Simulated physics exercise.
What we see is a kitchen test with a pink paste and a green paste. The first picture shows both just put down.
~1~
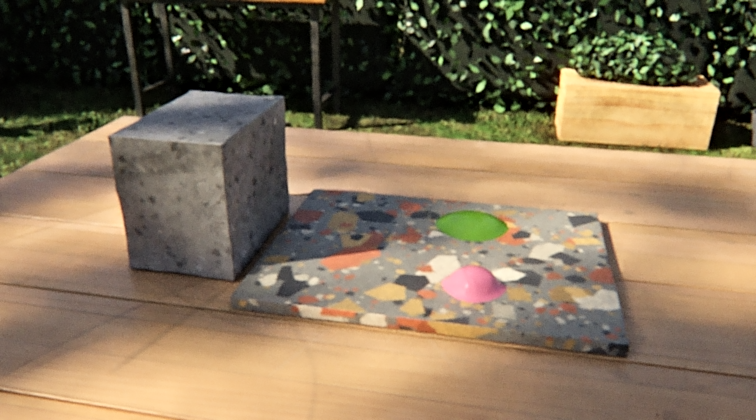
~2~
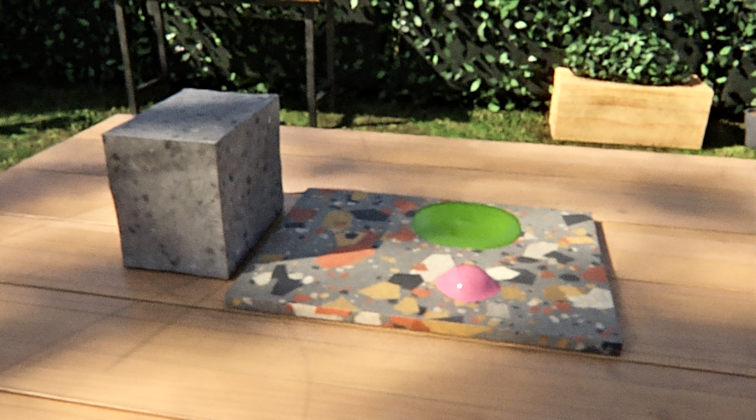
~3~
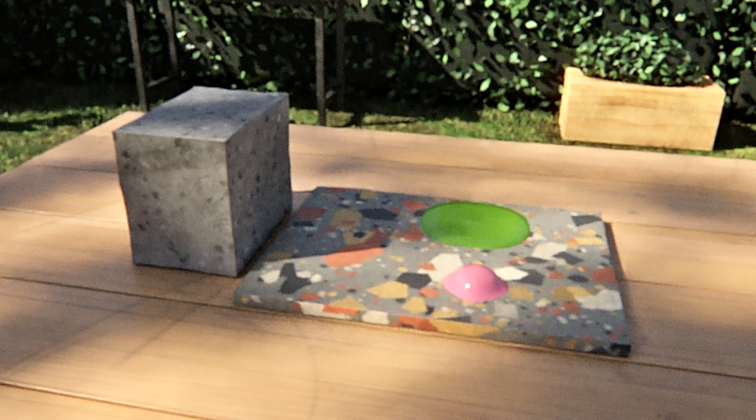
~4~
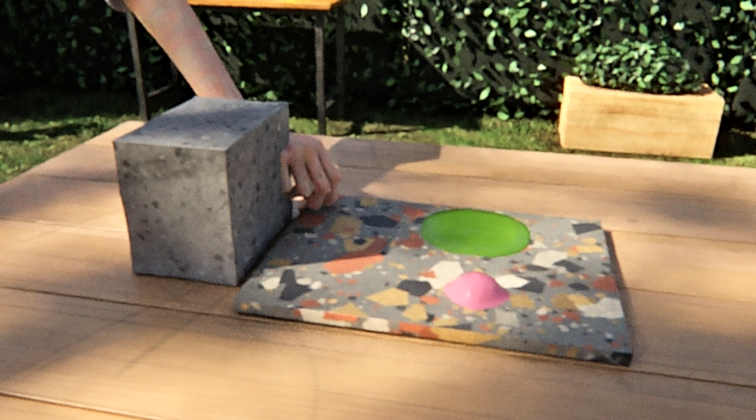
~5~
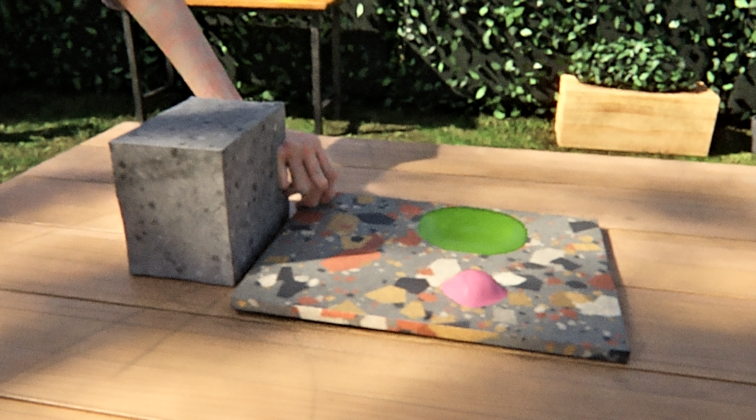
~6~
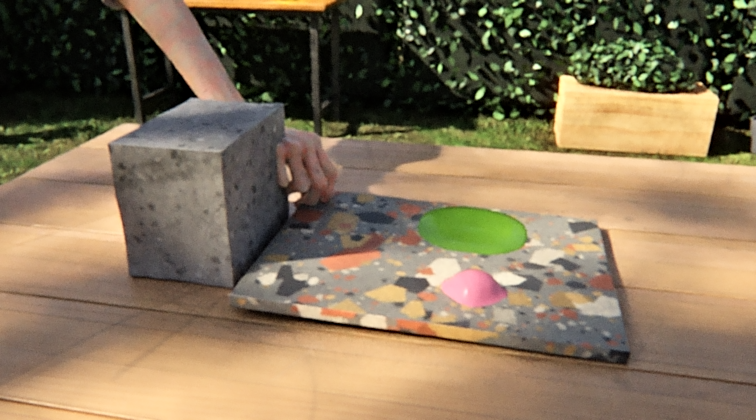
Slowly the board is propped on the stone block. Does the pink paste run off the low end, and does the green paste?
Okay, so the pink paste sits tight and the green paste tumbles off.
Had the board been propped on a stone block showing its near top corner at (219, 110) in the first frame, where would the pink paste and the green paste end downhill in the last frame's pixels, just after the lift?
First (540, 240), next (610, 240).
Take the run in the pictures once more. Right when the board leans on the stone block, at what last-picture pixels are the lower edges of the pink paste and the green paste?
In the last picture, the first is near (524, 251) and the second near (605, 242).
Next, slope about 27°; the pink paste has not moved; the green paste has crept down a long way.
After that, the pink paste has not moved; the green paste is dripping off the low end.
Finally, slope about 27°; the pink paste has not moved; the green paste is dripping off the low end.
